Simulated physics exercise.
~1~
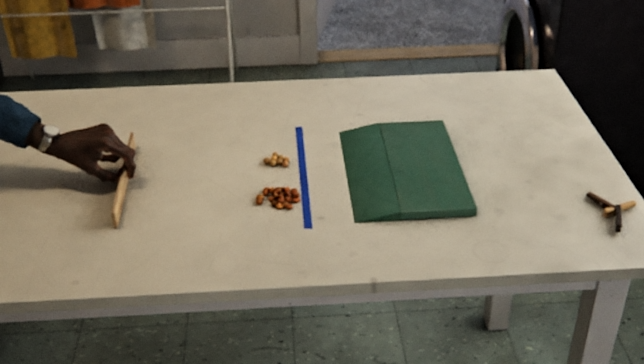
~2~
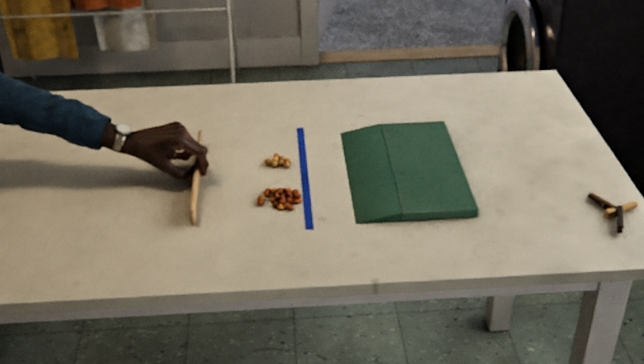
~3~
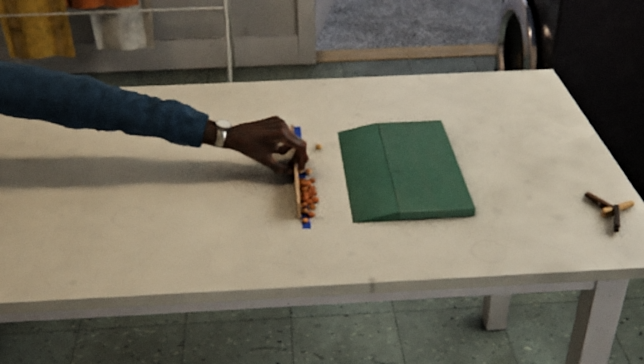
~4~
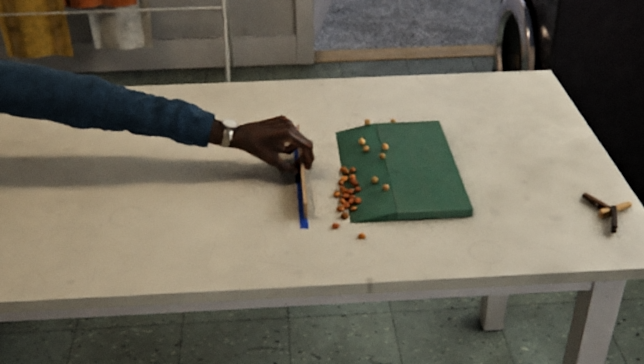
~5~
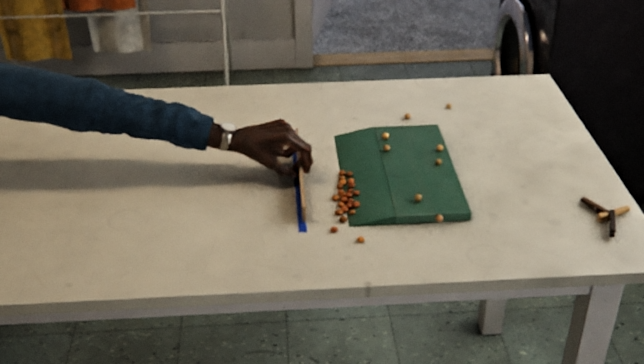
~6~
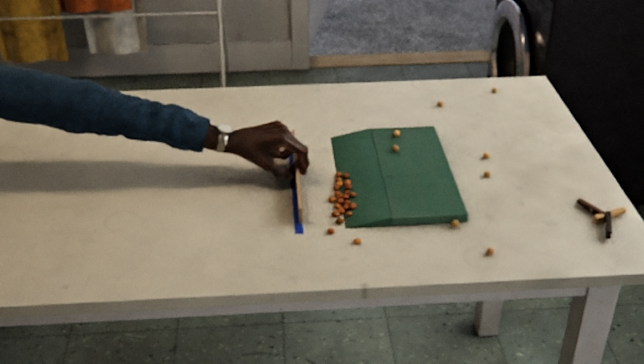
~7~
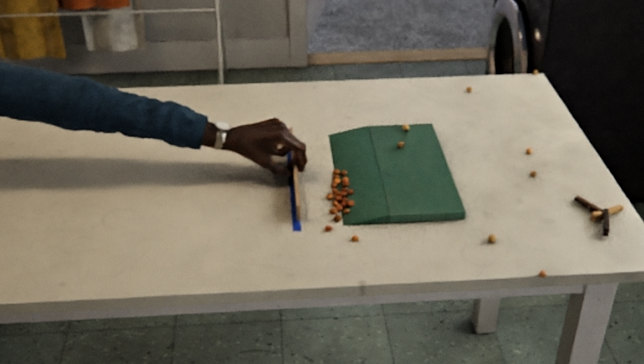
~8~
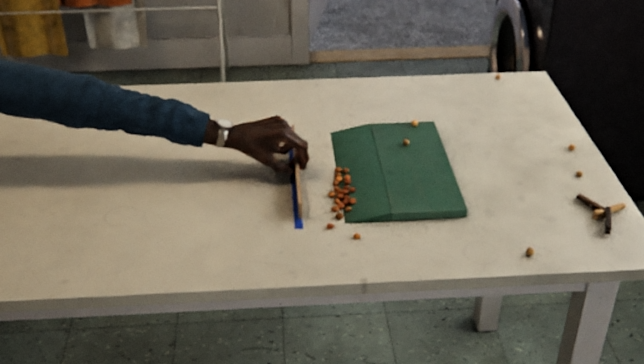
The clip opens with a hand holding an upright strip of wood at the left of a pale table, where two heaps of small brown pieces sit before a strip of blue tape and a green ramp and slab. The hand sweeps the wood rightward, gathers up both heaps and halts at the tape. The pieces slide on without it. The larger near heap bunches at the foot of the ramp, partly on it, and stays there. The smaller far heap scatters up over the green slab, and several pieces roll on across the table, leaving two resting on the slab.
